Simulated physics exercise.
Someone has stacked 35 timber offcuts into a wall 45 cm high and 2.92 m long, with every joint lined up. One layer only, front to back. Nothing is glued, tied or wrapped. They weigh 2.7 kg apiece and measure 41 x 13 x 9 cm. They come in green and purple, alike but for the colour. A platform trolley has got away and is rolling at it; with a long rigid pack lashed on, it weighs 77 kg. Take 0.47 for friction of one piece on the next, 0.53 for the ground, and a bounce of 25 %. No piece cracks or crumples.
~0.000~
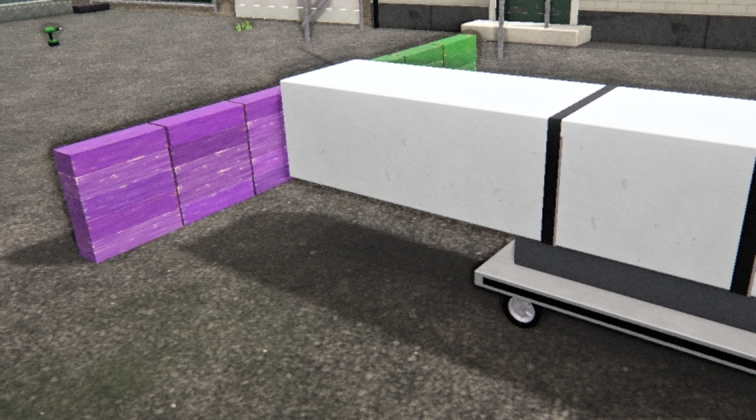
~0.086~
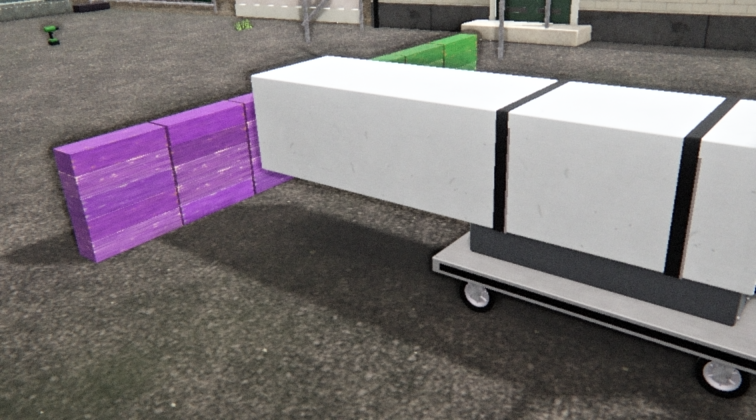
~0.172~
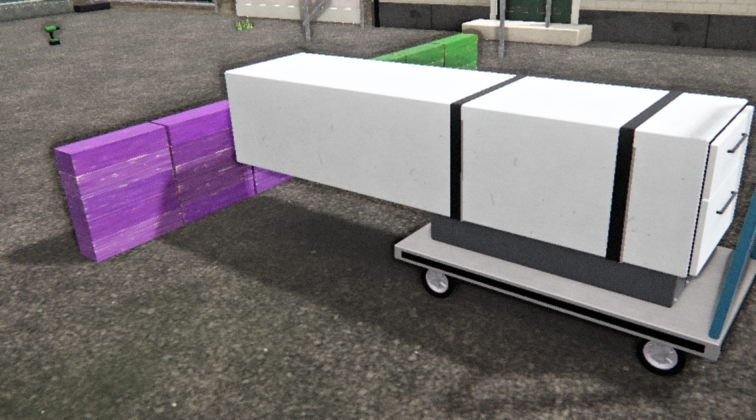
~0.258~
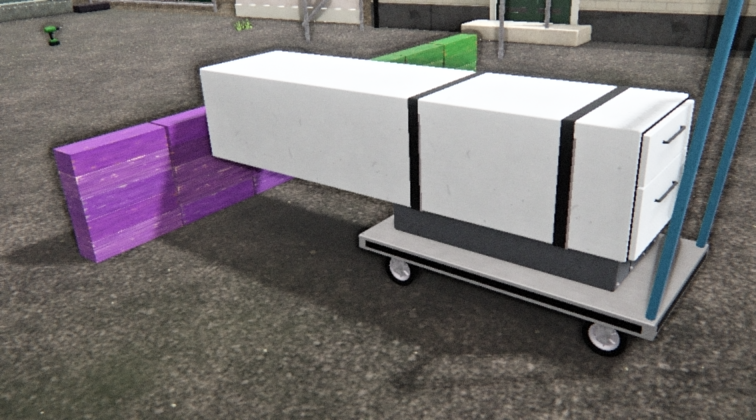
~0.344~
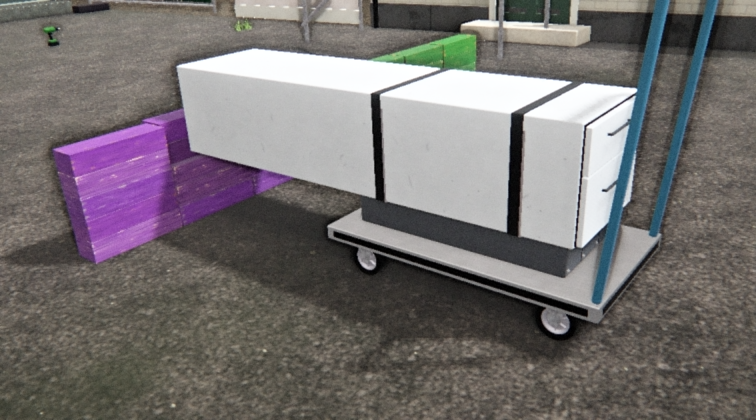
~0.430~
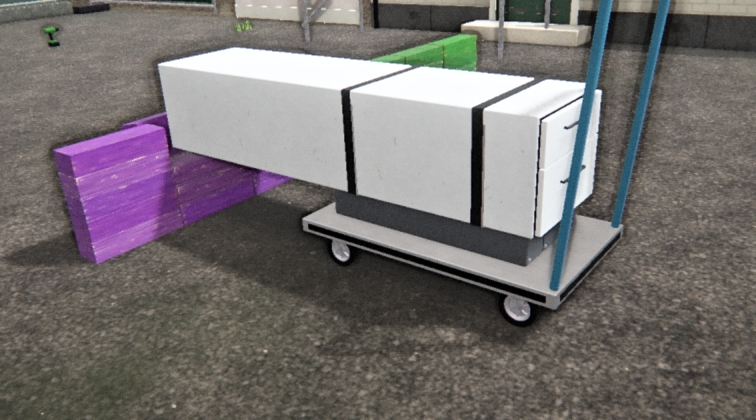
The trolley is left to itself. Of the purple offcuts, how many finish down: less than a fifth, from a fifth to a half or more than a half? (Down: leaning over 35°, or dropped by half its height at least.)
Between a fifth and a half of them.
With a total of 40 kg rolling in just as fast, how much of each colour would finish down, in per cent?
In that case green 0, purple 40 per cent.
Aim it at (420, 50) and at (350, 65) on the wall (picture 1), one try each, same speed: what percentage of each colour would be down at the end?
Green 40 then 30, purple 0 then 0 per cent.
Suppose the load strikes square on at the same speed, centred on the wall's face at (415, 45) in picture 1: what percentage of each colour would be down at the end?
In that case green 30, purple 0 per cent.
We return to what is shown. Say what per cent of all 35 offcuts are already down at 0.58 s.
By then 10 per cent.
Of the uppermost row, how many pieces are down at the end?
The count is 2.
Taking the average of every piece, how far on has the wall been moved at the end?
Some 20 cm on average.
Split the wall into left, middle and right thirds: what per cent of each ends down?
Left 40, middle 10, right 0 per cent.
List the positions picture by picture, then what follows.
In the first frame (places mark the middle of the side facing us), load (294, 113) 56 cm short of the wall; top purple offcut (122, 152); top green offcut (425, 58); nothing disturbed.
Load (265, 107) 41 cm short of the wall; top purple offcut (122, 151), in the second frame.
Load (238, 102) 25 cm short of the wall; top purple offcut (123, 151), in the third frame.
Load (212, 98) 10 cm short of the wall; top purple offcut (122, 151), in the fourth frame.
Load (189, 94) 45 mm into the wall's line; top purple offcut (122, 151); 4 disturbed, none down, in the fifth frame.
Load (171, 92) 17 cm into the wall's line; top purple offcut (122, 152); top green offcut (425, 58); 4 disturbed, none down, in the sixth frame.
After 0.58 s, load 39 cm past the wall's line, still rolling; 4 of the 15 purple offcuts down (4 of 35 in all colours); top purple offcut unmoved.
After 0.98 s, load 94 cm past the wall's line, still rolling; 4 of the 15 purple offcuts down (4 of 35 in all colours); top purple offcut unmoved.
After 1.24 s, load 1.19 m past the wall's line, still rolling; 5 of the 15 purple offcuts down (5 of 35 in all colours); top purple offcut unmoved.
After 1.62 s, load 1.42 m past the wall's line, still rolling; 6 of the 15 purple offcuts down (6 of 35 in all colours); top purple offcut unmoved.
At rest (2.3 s), load 1.50 m past the wall's line, stopped; 6 of the 15 purple offcuts down (6 of 35 in all colours); top purple offcut shifted 13 mm; top green offcut unmoved. That is 40 per cent. As the last picture would show them, middles, top purple offcut near (110, 150), top green offcut near (417, 57).
